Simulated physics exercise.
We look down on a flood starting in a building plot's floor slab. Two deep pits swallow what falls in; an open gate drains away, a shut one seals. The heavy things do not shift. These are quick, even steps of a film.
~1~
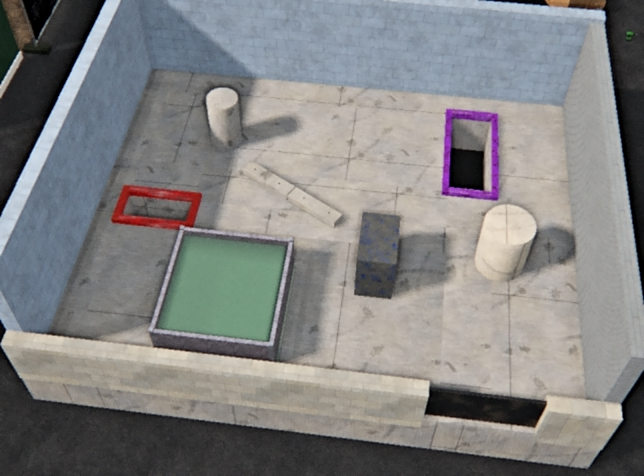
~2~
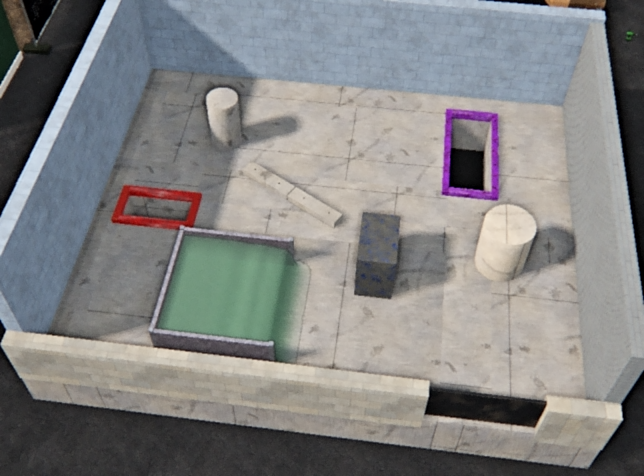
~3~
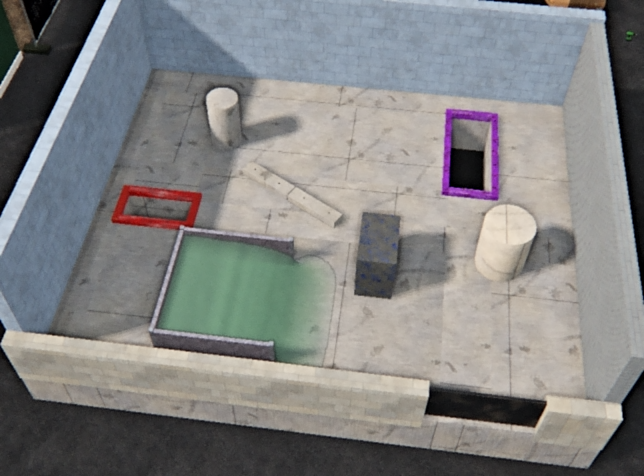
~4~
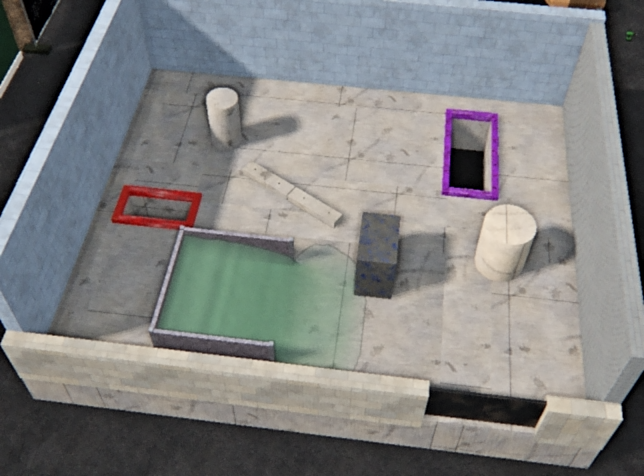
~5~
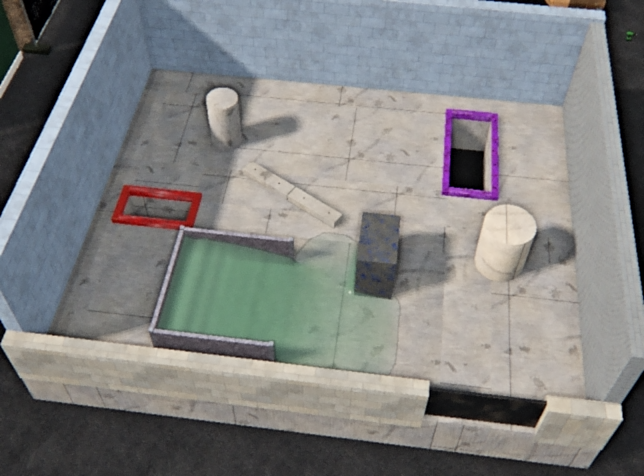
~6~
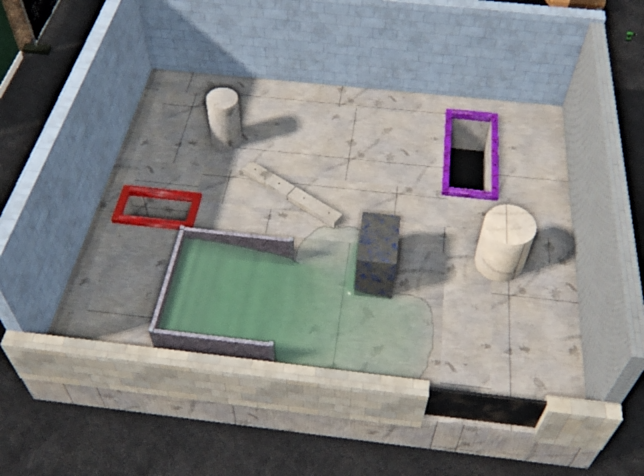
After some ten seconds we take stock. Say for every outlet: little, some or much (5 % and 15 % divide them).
In the end: The gate takes not even 5 %; the purple pit takes not even 5 %; the red pit takes not even 5 %.
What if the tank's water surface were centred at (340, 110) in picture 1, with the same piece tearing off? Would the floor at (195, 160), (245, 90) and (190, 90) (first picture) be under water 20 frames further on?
In that order: Dry, no water, no water.
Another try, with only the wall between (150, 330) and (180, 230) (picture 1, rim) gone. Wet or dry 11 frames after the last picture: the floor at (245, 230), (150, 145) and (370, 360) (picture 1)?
In that order: Dry, awash, no water.
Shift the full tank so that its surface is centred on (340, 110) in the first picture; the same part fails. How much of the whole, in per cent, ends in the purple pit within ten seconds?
Roughly, in per cent: Purple 35.
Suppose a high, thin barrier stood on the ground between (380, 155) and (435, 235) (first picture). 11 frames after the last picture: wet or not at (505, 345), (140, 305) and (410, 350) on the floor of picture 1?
In turn: Flooded, not flooded, covered.
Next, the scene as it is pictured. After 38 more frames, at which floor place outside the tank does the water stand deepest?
I would point to (514, 115).
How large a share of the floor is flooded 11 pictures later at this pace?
I make it 30 per cent.
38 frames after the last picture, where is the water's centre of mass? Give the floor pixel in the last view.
Around (423, 251).
A moment on, water covers 20 % of the floor; the gate 0 %, the purple pit 0 %, the red pit 0 %.
Next, water covers 30 % of the floor; the gate 0 %, the purple pit 0 %, the red pit 0 %.
Then, water covers 45 % of the floor; the gate 0 %, the purple pit 0 %, the red pit 0 %.
Later, water covers 60 % of the floor; the gate 0 %, the purple pit 0 %, the red pit 0 %.
In the end, water covers 85 % of the floor; the gate 0 %, the purple pit 1 %, the red pit 0 %.
